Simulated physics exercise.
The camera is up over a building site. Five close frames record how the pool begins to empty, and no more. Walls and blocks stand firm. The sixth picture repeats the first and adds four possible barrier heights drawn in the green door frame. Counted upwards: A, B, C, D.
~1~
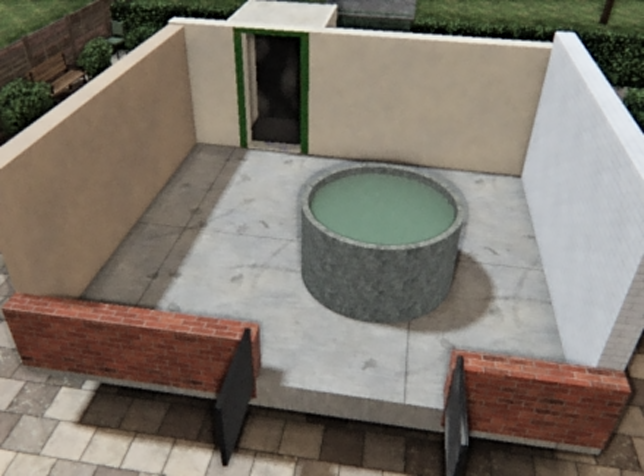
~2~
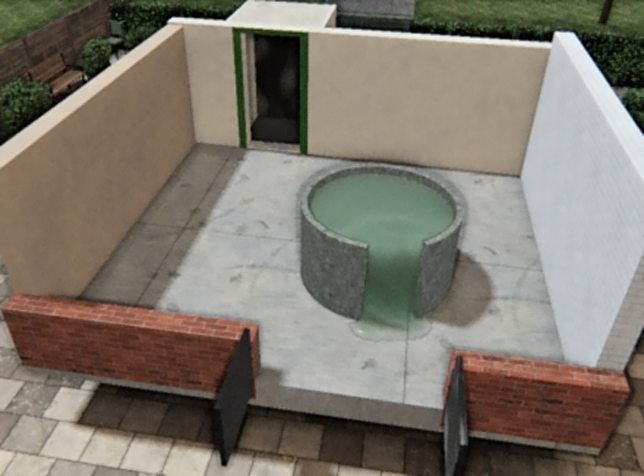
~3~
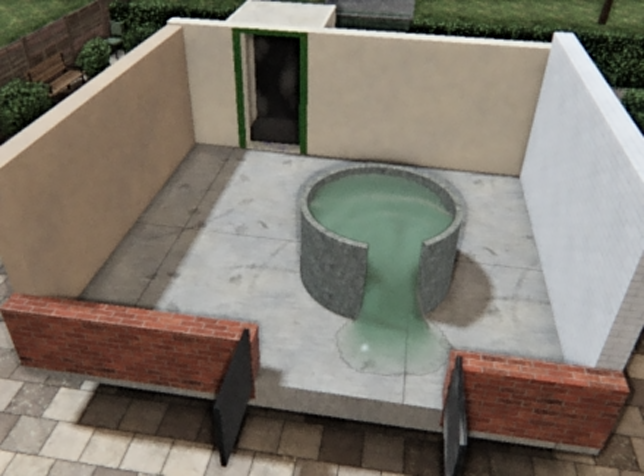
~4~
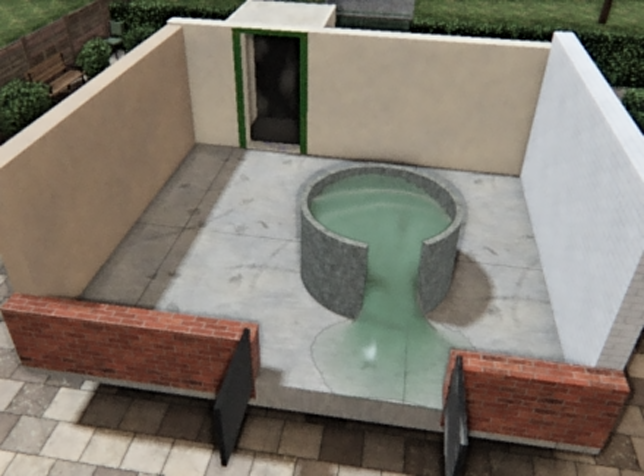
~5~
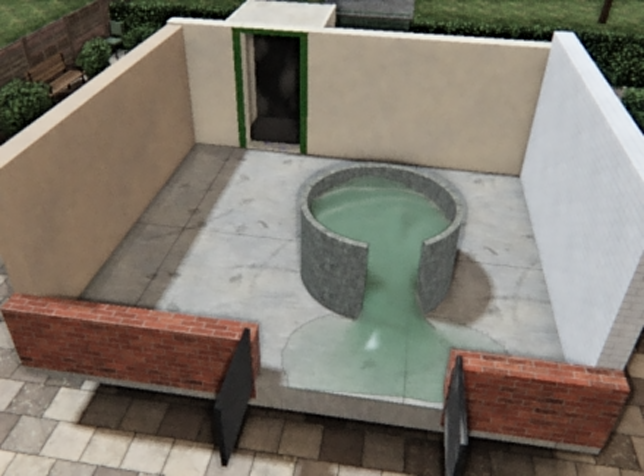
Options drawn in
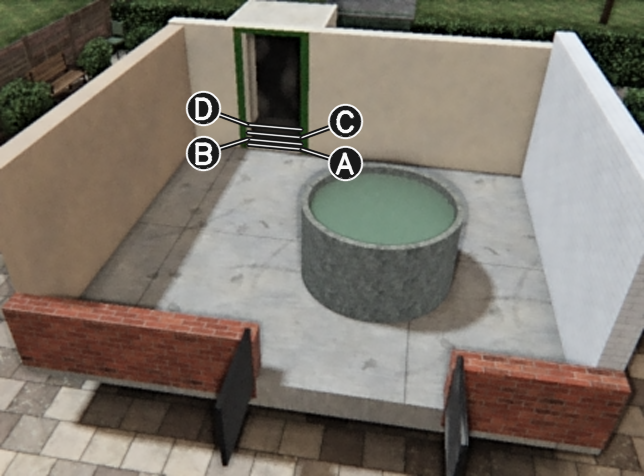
At first, green water sits still in a round stone pool inside a walled yard with a green-framed doorway at the back. Then a gap appears in the pool's near side and water pours through onto the pale floor, spreading forward and sideways into a widening sheet near the open gate.
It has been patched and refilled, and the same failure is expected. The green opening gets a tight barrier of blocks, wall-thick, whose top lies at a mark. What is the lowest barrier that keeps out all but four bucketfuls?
Mark A.
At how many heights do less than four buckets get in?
All of the four.
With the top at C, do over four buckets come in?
No.
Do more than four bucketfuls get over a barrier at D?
No, that is safe.
In white, A at (274, 146); B at (274, 141); C at (274, 135); D at (274, 127); from the bottom up A, B, C, D.
Choosing A, nothing gets over.
Choosing B, nothing gets over.
Choosing C, nothing gets over.
Choosing D, nothing gets over.
